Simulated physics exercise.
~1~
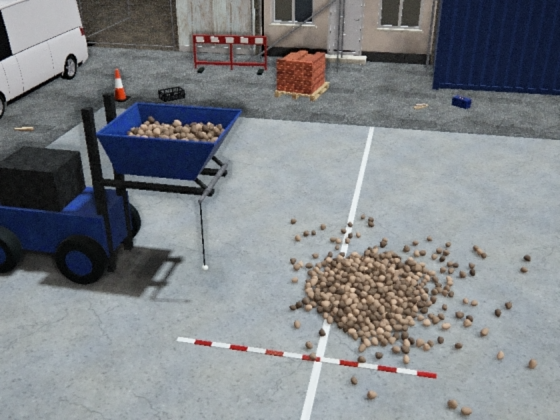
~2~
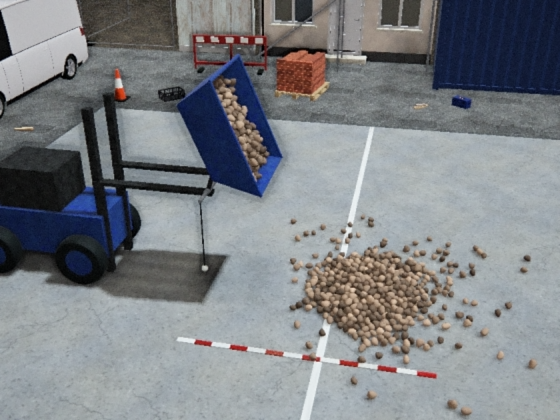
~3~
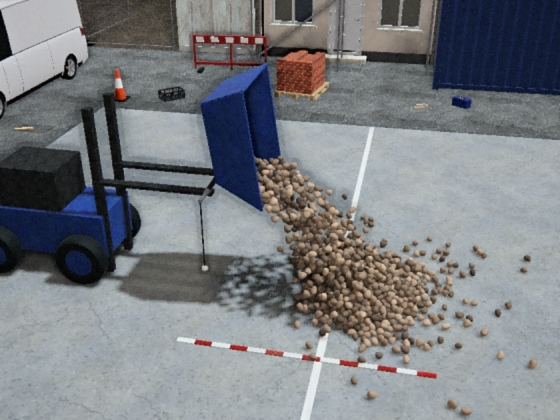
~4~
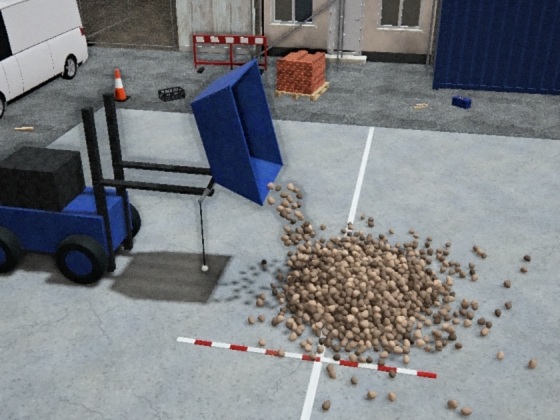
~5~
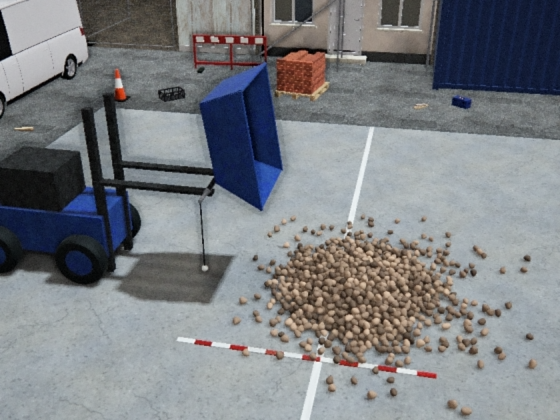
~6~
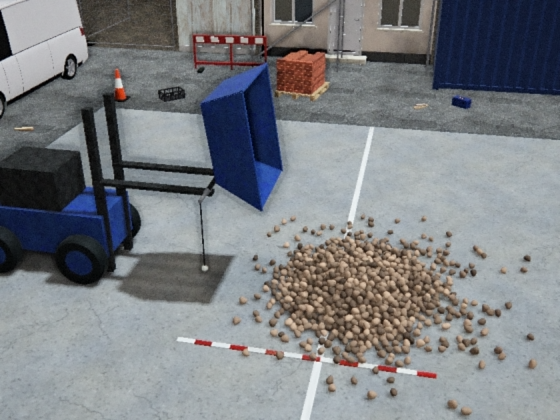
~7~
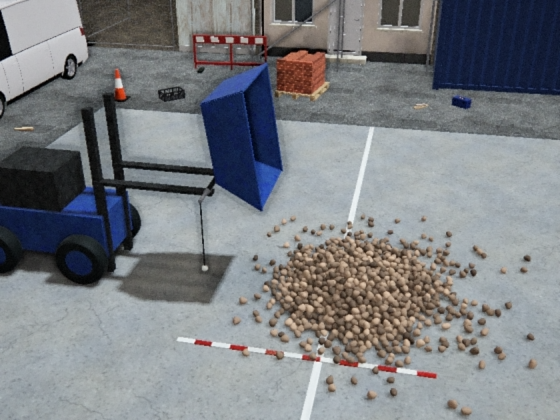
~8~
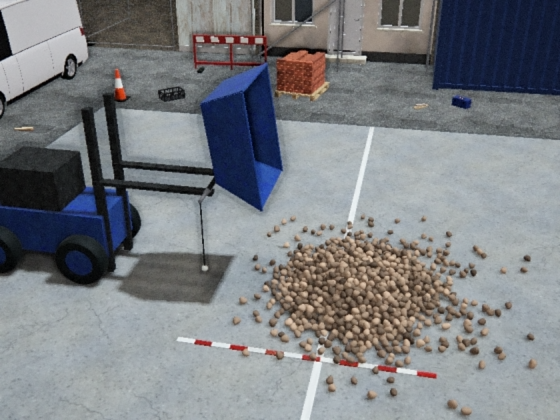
The clip shows a forklift tipping a blue skip of rounded cobbles forward beside a heap already lying across a white line. The stones pour out, joining and widening the heap on both sides of the line, and the emptied skip stays steeply tilted while everything lies still.
